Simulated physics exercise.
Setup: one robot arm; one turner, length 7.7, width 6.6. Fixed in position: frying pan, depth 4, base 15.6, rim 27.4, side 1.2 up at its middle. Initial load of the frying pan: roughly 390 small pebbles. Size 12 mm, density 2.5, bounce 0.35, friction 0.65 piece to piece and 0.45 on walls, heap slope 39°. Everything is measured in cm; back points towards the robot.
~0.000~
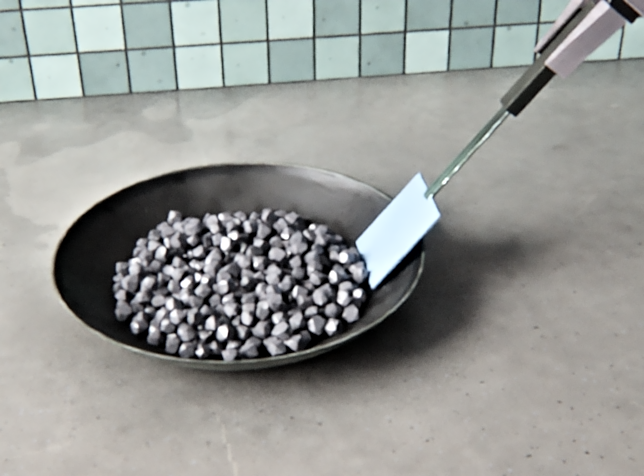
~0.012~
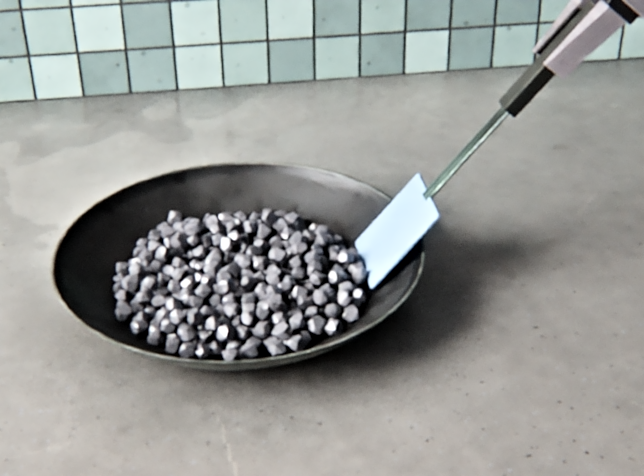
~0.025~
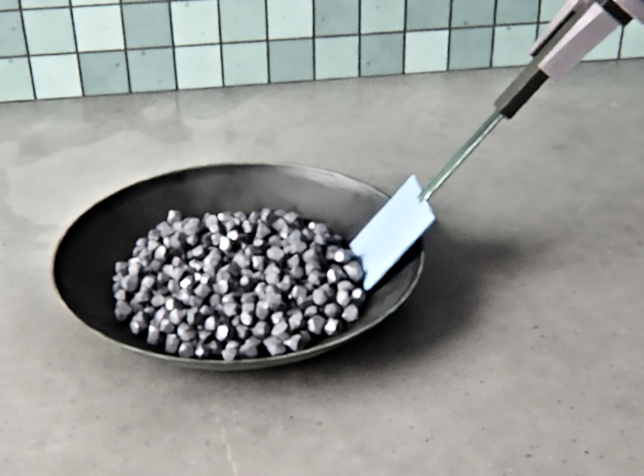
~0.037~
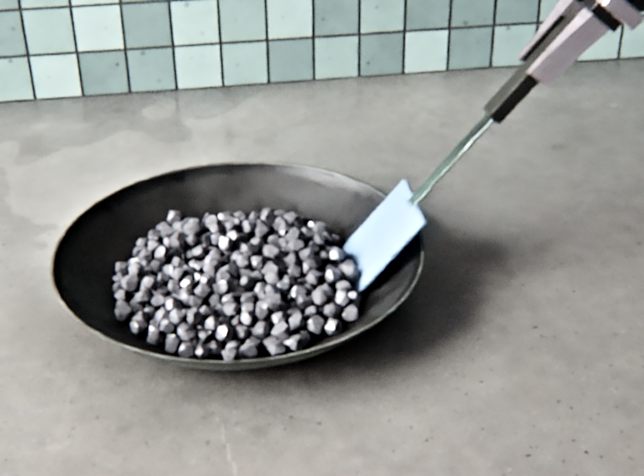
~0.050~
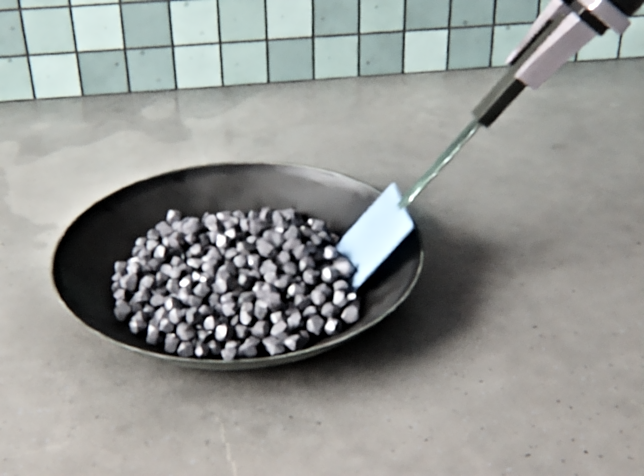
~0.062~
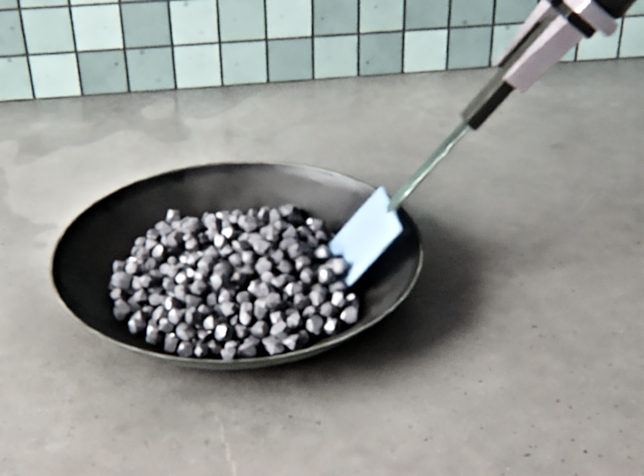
To begin with, a robot arm holds a pale blue turner at the right edge of a dark frying pan heaped with small grey pebbles. The turner then moves slowly left and slightly down into the pan, pressing against the heap and nudging the nearest pebbles a little to the left.
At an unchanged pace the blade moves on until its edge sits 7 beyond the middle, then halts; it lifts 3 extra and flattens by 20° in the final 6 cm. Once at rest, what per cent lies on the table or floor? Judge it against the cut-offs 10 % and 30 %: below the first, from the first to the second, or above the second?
Below 10 %.
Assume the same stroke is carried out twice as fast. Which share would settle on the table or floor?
About 15 %.
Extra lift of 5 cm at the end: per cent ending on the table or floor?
Result: Approx. 5 %.
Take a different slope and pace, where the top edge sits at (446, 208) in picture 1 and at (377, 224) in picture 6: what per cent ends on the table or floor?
Around 10 per cent finishes there.
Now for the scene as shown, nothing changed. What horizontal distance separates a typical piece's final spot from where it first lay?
Distance: Near 4 cm.
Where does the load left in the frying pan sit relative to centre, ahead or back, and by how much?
4.5 cm ahead.
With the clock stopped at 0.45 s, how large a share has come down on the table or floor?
Close to 0 per cent of the load.
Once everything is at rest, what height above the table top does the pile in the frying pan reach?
Height at the end: Around 6.0 cm.
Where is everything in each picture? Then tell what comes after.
In the first picture, turner top edge at (430, 194), sloping 50°; upper third of the load around (248, 269), from x 120 to 360, top at y 215; 386 in the frying pan.
In the second picture, turner top edge at (429, 194), sloping 50°; upper third of the load around (248, 269), from x 120 to 360, top at y 215.
In the third picture, turner top edge at (424, 196), sloping 50°; upper third of the load around (248, 269), from x 120 to 360, top at y 215.
In the fourth picture, turner top edge at (414, 201), sloping 50°; upper third of the load around (248, 268), from x 120 to 355, top at y 215.
In the fifth picture, turner top edge at (403, 204), sloping 50°; upper third of the load around (254, 266), from x 120 to 355, top at y 215.
In the sixth picture, turner top edge at (392, 207), sloping 50°; upper third of the load around (245, 266), from x 115 to 350, top at y 210; 386 in the frying pan.
After 0.14 s, sloping 50°, highest piece 5 above the table; 386 in the frying pan.
After 0.21 s, sloping 43°, highest piece 5 above the table; 386 in the frying pan.
After 0.45 s, sloping 30°, highest piece 6 above the table; 377 in the frying pan, 9 on the table or floor.
After 1.50 s, sloping 30°, highest piece 6 above the table; 377 in the frying pan, 9 on the table or floor.
At rest, 377 in the frying pan, 9 on the table or floor. That is 2 % on the table or floor.
